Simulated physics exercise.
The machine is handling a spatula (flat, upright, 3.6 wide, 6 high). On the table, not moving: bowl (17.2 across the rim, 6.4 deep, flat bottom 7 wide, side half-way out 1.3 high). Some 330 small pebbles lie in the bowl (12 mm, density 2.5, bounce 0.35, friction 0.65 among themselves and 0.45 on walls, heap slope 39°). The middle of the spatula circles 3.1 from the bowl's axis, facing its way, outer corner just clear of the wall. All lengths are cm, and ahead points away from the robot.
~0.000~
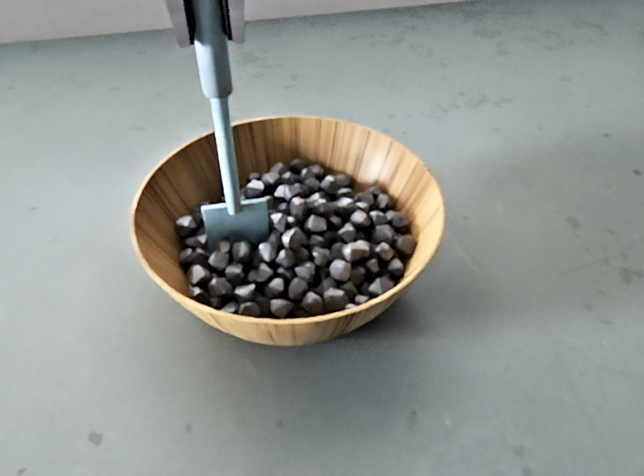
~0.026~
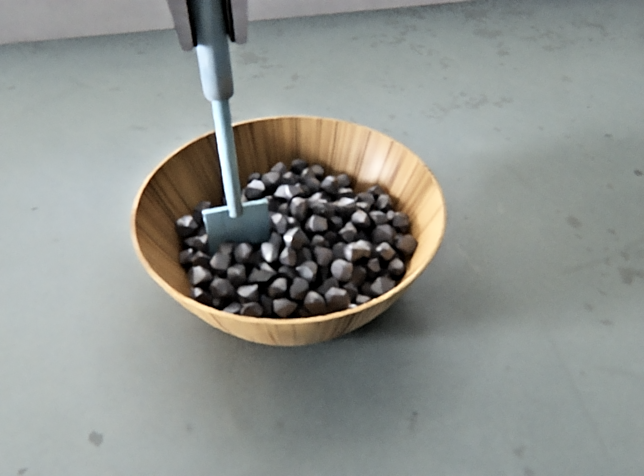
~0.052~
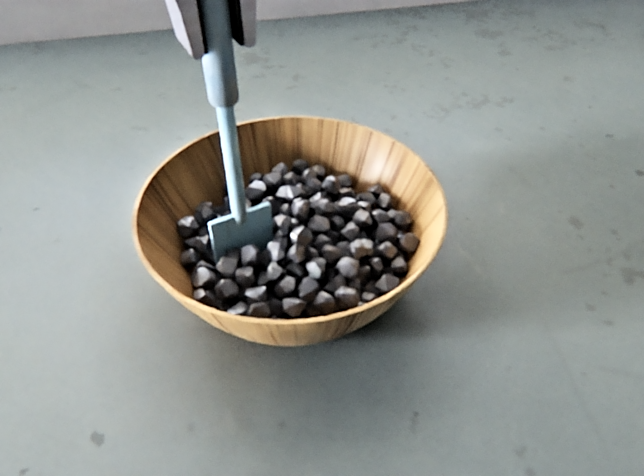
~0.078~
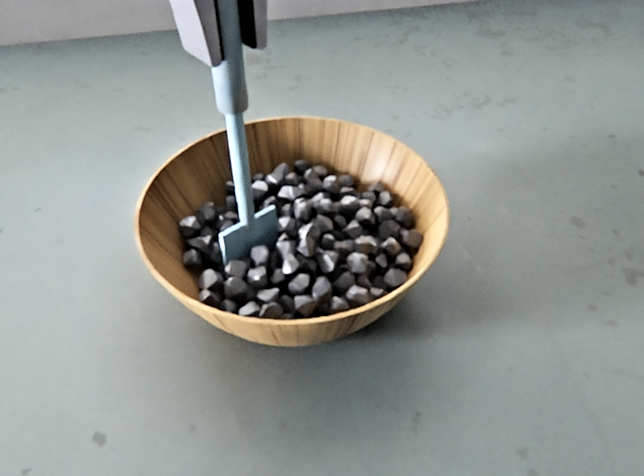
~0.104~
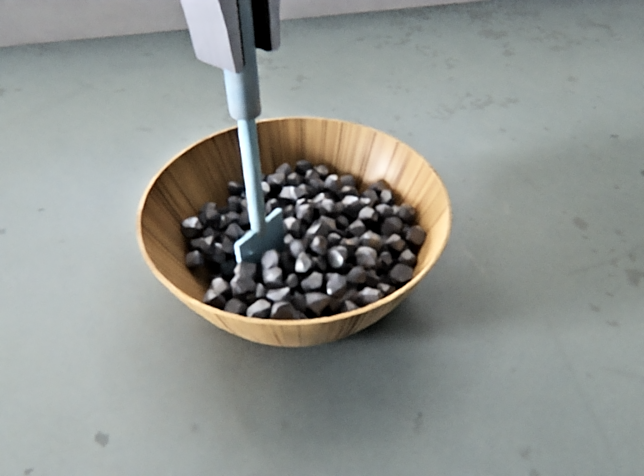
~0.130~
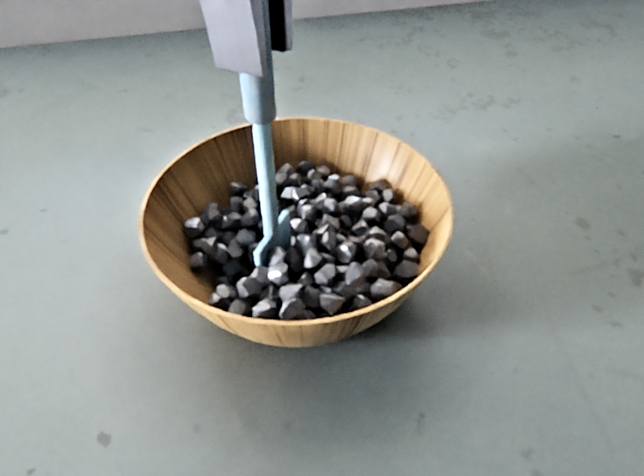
A wooden bowl filled with small dark grey, faceted pebbles sits on a dull grey-green surface, seen from above at an angle with a pale strip along the top edge. A grey mechanical gripper reaches down from the top, holding a light blue spatula upright in the pebbles at the bowl's left. The spatula moves a short way right, turning until its flat blade appears nearly edge-on, and nudges nearby pebbles.
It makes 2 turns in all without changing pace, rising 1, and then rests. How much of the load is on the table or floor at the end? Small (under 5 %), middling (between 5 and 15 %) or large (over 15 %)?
Share on the table or floor: Middling (between 5 and 15 %).
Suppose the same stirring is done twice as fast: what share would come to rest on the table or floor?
It would be near 35 per cent.
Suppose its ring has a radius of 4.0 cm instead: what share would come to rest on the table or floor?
It would be near 25 per cent.
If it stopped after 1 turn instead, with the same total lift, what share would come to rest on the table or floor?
In that case some 10 per cent.
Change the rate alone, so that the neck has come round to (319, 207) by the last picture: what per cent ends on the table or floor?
Some 25 per cent.
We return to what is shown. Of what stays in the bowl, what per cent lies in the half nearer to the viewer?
Some 55 per cent.
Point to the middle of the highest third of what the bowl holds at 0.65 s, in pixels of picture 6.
At about (213, 214).
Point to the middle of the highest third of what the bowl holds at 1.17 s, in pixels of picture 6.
Near (320, 179).
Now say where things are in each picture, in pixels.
The first picture shows spatula neck at (231, 183), 0° round; upper third of the load around (297, 235), from x 185 to 405, top at y 165; 330 in the bowl.
The second picture shows spatula neck at (232, 185), 4° round; upper third of the load around (298, 235), from x 185 to 405, top at y 165.
The third picture shows spatula neck at (237, 192), 16° round; upper third of the load around (300, 238), from x 190 to 405, top at y 170.
The fourth picture shows spatula neck at (245, 199), 29° round; upper third of the load around (305, 242), from x 190 to 410, top at y 170.
The fifth picture shows spatula neck at (257, 205), 42° round; upper third of the load around (314, 247), from x 190 to 415, top at y 170.
The sixth picture shows spatula neck at (270, 210), 55° round; upper third of the load around (324, 253), from x 195 to 415, top at y 170; 330 in the bowl.
By 0.65 s, 317° round, highest piece 8 above the table; 322 in the bowl, 5 on the table or floor, 3 in flight or on the tool.
By 1.17 s, 219° round, highest piece 8 above the table; 305 in the bowl, 20 on the table or floor, 5 in flight or on the tool.
By 1.63 s, 0° round, highest piece 7 above the table; 304 in the bowl, 26 on the table or floor.
By 2.33 s, 0° round, highest piece 7 above the table; 304 in the bowl, 26 on the table or floor.
Final count, 304 in the bowl, 26 on the table or floor. That is 8 % on the table or floor.
